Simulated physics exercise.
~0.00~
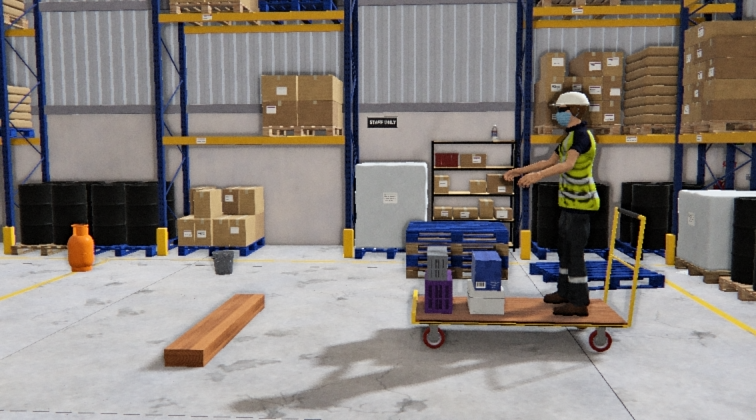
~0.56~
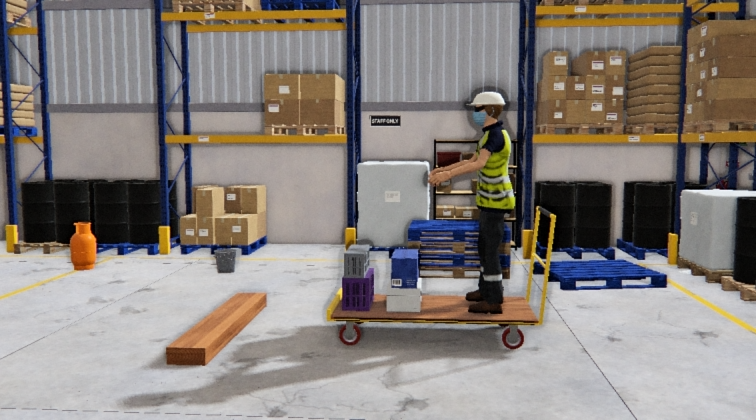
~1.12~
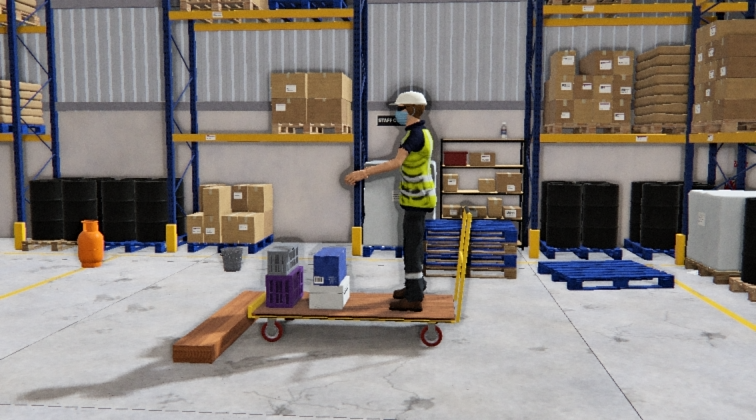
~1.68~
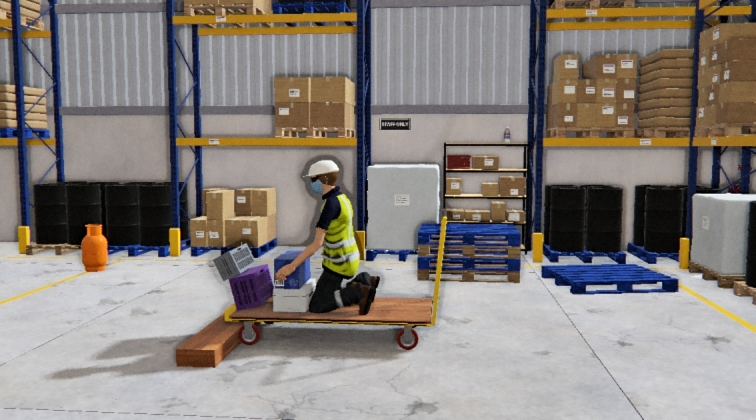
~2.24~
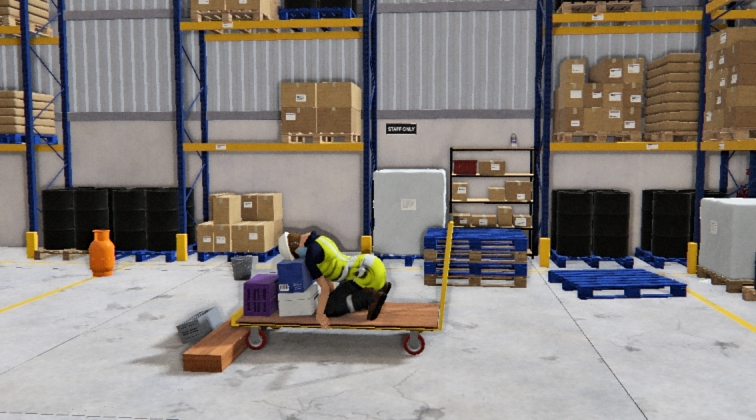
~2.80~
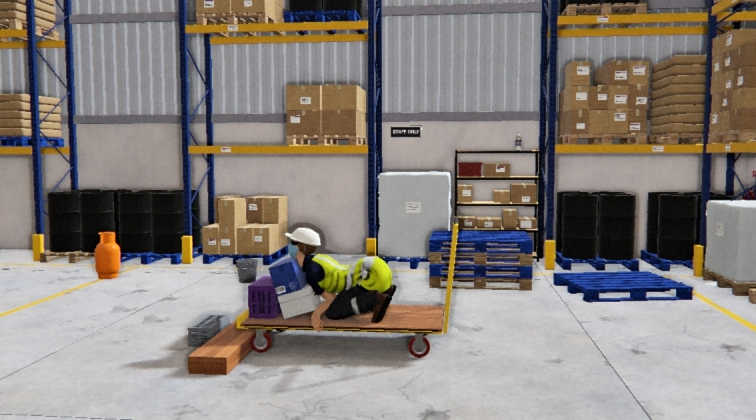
A cart rolls left into a wooden beam, toppling its rider forward and throwing off a grey crate.
